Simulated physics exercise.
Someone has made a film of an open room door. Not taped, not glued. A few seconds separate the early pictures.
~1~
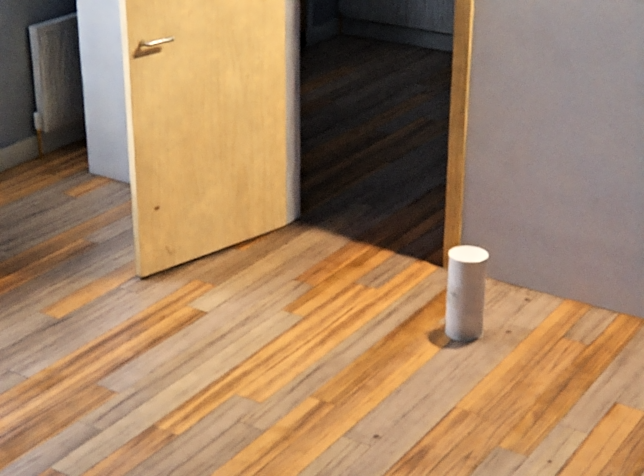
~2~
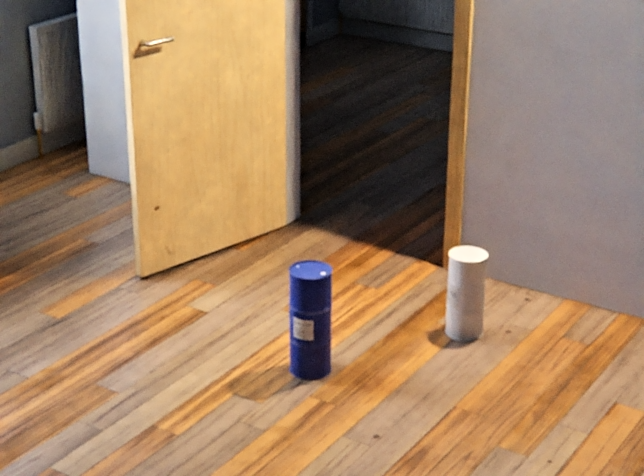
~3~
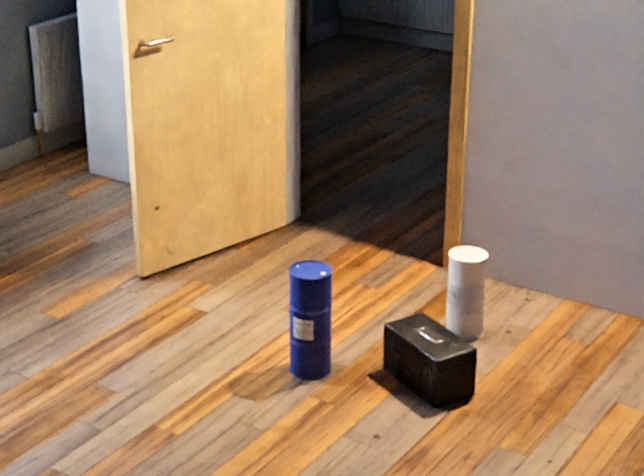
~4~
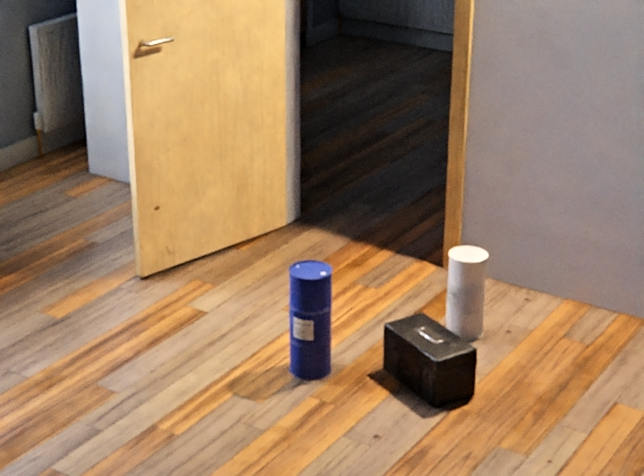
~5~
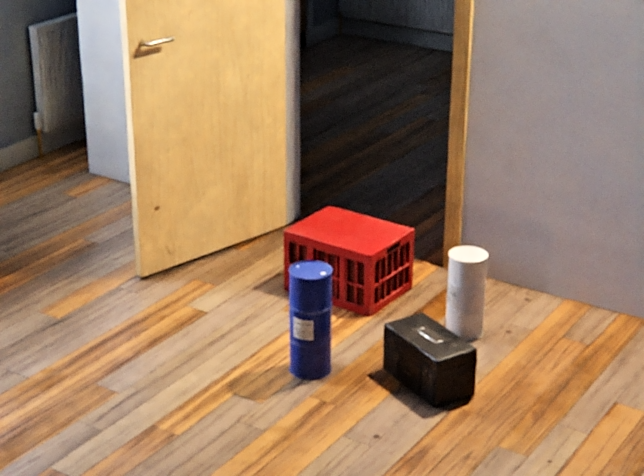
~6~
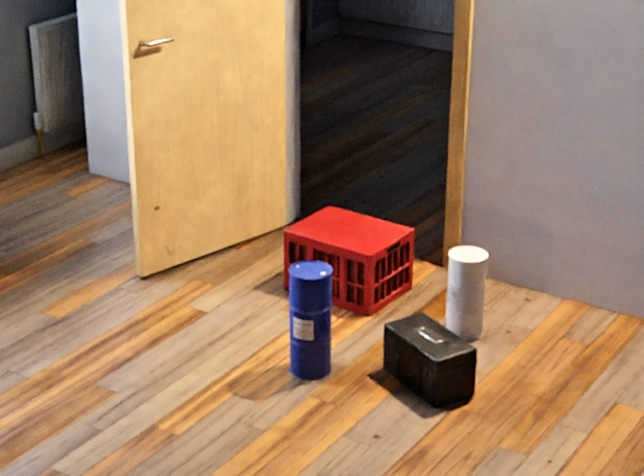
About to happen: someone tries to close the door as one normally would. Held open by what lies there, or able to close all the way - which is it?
The door is going to stay partly open.
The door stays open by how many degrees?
Open angle: About 50°.
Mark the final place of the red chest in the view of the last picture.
It finishes at around (372, 259).
Then, 0.60 s on from there, door at 86°.
Then, 0.90 s on from there, door at 68°.
Then, 1.30 s on from there, door at 52°; red chest shifted a little near (365, 259).
In the end, door at 49°; all 4 unmoved. At the end, from the last picture's camera, red chest near (372, 259).
